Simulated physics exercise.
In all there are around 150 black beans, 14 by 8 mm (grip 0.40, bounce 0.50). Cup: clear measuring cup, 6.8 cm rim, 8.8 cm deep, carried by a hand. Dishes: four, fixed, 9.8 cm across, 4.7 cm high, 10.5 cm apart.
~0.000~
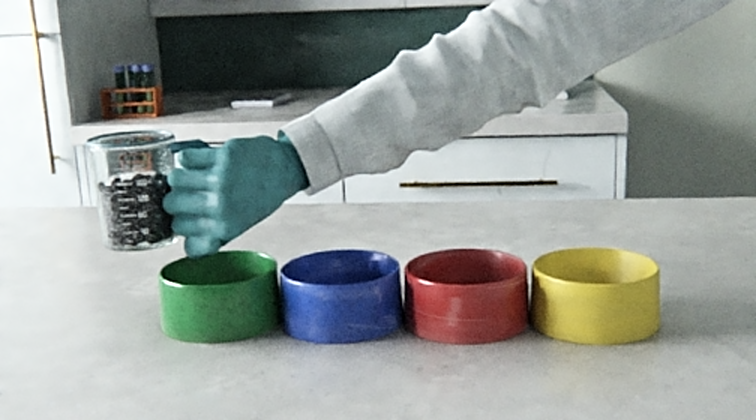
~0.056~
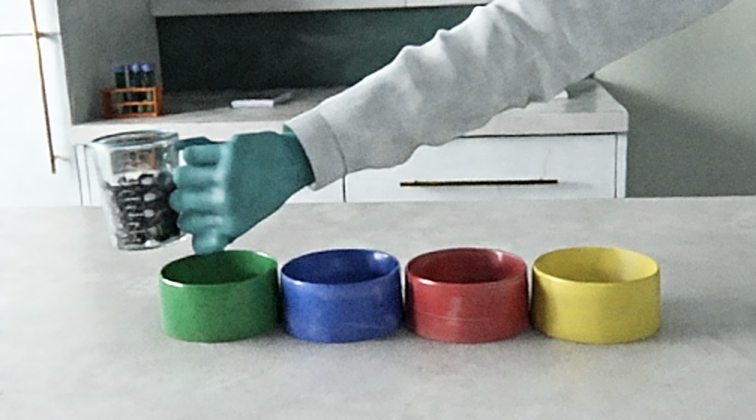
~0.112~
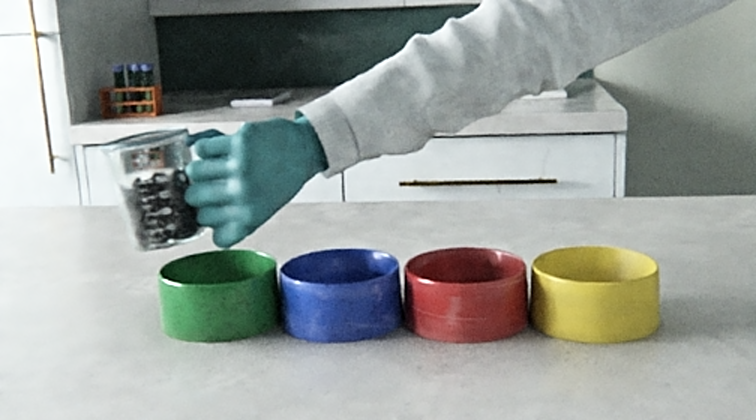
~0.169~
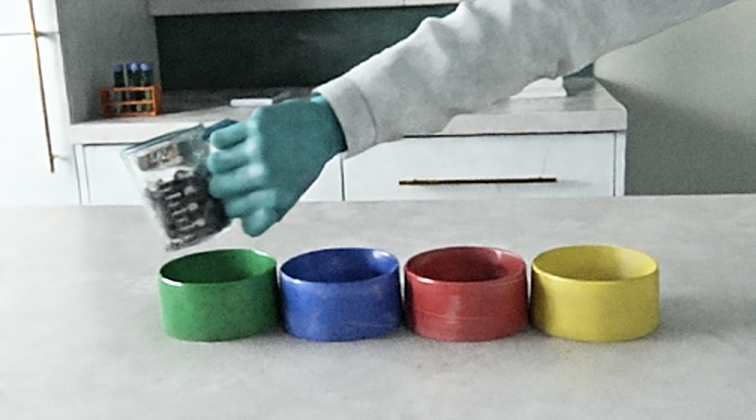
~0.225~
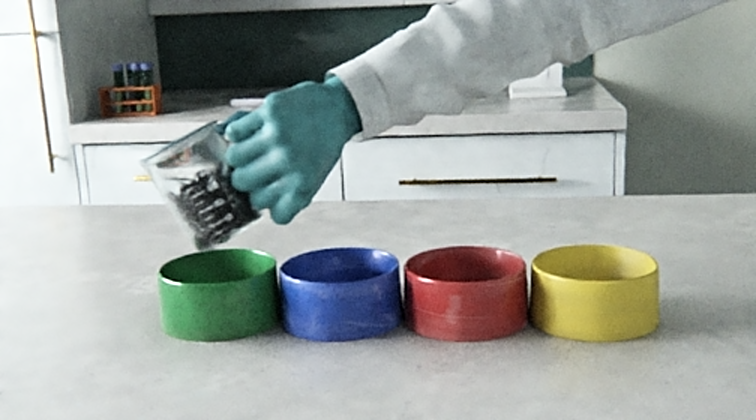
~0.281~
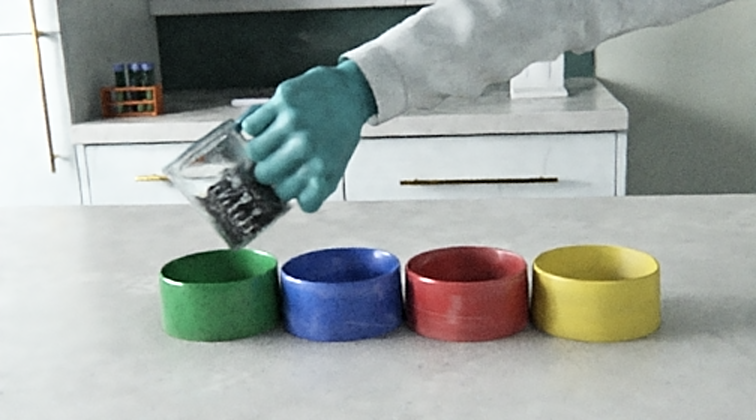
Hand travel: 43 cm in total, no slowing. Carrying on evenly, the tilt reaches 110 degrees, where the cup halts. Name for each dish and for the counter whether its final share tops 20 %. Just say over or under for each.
Going through them: Red dish comes out over, blue dish comes out under, green dish comes out under, yellow dish comes out over, counter comes out under.
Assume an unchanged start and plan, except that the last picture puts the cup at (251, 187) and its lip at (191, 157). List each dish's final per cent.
Final shares - red 0 %, blue 0 %, green 0 %, yellow 100 %.
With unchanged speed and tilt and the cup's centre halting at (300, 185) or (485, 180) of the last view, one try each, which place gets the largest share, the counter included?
Top receivers, in order: Green and red.
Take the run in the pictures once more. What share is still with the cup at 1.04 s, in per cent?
Roughly 45 per cent, I'd say.
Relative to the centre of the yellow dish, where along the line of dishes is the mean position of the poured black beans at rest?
The average sits about 6 cm from the centre, on its left.
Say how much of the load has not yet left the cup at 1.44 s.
20 %.
Then, at 0.74 s, tilt 105 degrees; cup holds 95 %, blue 5 %.
After 1.04 s, tilt 110 degrees; cup holds 45 %, red 50 %, blue 5 %.
After 1.44 s, tilt 110 degrees; cup holds 20 %, red 50 %, blue 5 %, yellow 25 %.
At rest (2.3 s), red 50 %, blue 5 %, green 0 %, yellow 40 %, counter 5 %.
